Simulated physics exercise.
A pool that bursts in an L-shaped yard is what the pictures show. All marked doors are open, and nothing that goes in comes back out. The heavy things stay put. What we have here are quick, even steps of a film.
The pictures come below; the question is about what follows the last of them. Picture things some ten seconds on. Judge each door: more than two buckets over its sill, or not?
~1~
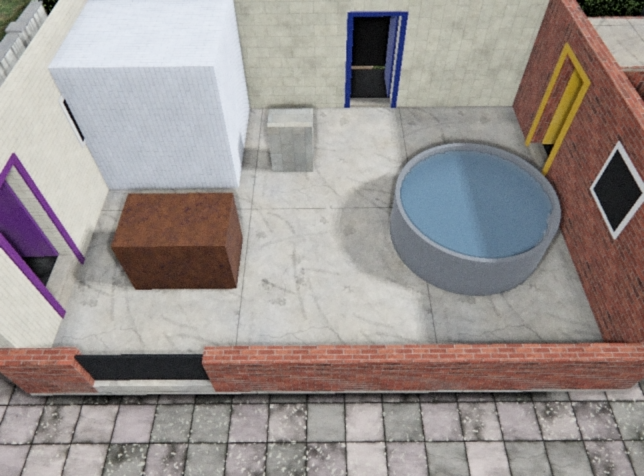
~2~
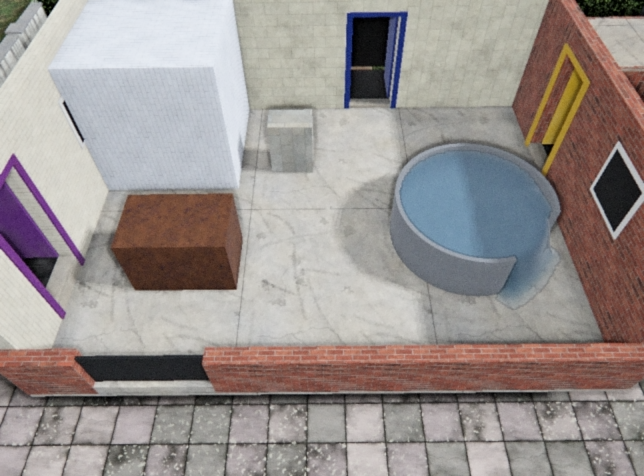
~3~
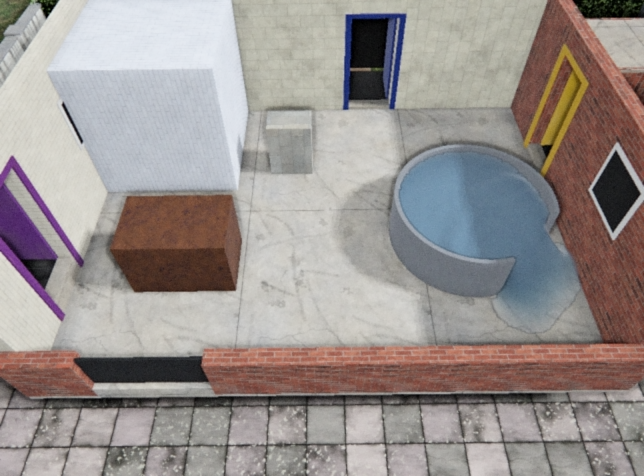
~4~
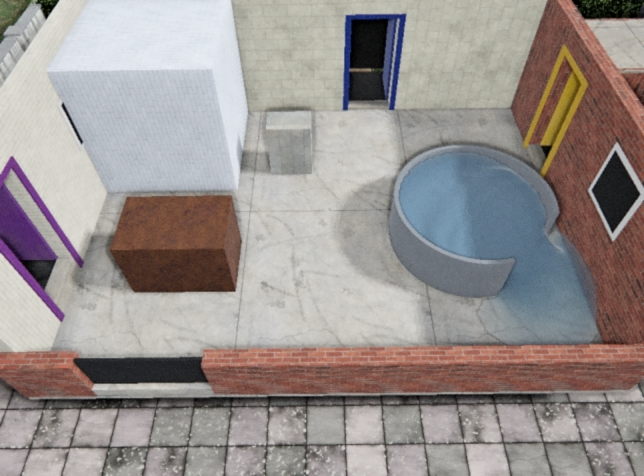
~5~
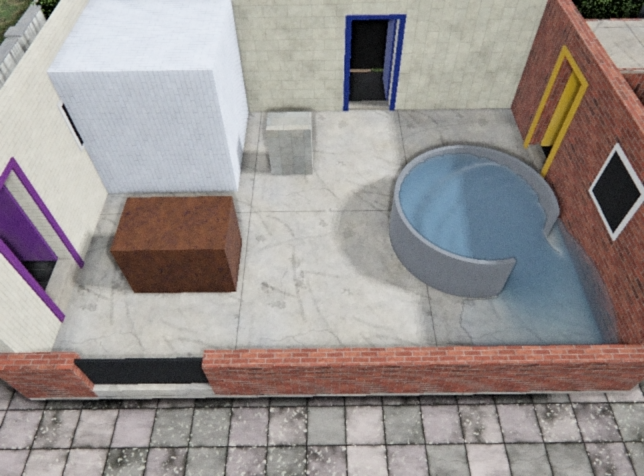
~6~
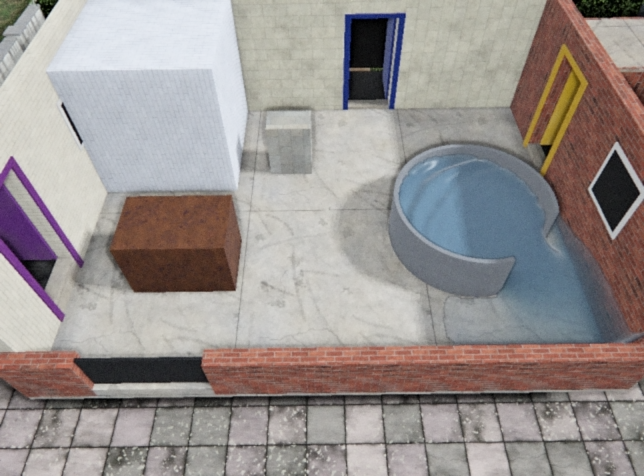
Purple door - two buckets or less; yellow door - two buckets or less; blue door - two buckets or less.
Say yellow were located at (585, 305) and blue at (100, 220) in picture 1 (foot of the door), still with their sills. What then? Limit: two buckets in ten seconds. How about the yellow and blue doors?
Checking each in order, the yellow door spills past the mark, and the blue door spills past the mark.
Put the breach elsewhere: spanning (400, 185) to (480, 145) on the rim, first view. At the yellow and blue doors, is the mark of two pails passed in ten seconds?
In brief, the yellow door remains below and the blue door exceeds the mark.
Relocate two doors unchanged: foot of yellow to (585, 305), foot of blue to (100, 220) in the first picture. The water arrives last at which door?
It's the blue one.
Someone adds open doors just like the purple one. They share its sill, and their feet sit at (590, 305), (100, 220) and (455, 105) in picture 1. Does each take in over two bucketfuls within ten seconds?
In sequence: Exceeds it, falls short, falls short.
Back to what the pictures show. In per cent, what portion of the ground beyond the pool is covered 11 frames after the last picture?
Near 35 in a hundred.
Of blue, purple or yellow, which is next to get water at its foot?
The yellow door.
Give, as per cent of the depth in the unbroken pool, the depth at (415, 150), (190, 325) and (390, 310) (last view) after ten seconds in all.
Approx. values, in order: 8 %, 16 %, 14 %.
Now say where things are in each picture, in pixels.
The first frame shows still water in the pool at (475, 200).
In the second frame, water pours out at (533, 261) and has run to (554, 252).
In the third frame, the front is at (525, 327), out from the gap at (531, 265).
In the fourth frame, the front is at a hidden place, out from the gap at (530, 267).
In the fifth frame, water pours out at (530, 267) and has run to a hidden place.
In the sixth frame, the front is at a hidden place, out from the gap at (530, 265).
A moment on, water covers 15 % of the floor; the purple door not reached, the yellow door wet at the sill, nothing in, the blue door not reached.
Next, water covers 35 % of the floor; the purple door not reached, the yellow door wet at the sill, nothing in, the blue door not reached.
Then, water covers 65 % of the floor; the purple door wet at the sill, nothing in, the yellow door wet at the sill, nothing in, the blue door wet at the sill, nothing in.
Later, water covers 95 % of the floor; the purple door under two buckets in, the yellow door wet at the sill, nothing in, the blue door wet at the sill, nothing in.
In the end, water covers 100 % of the floor; the purple door under two buckets in, the yellow door wet at the sill, nothing in, the blue door under two buckets in.
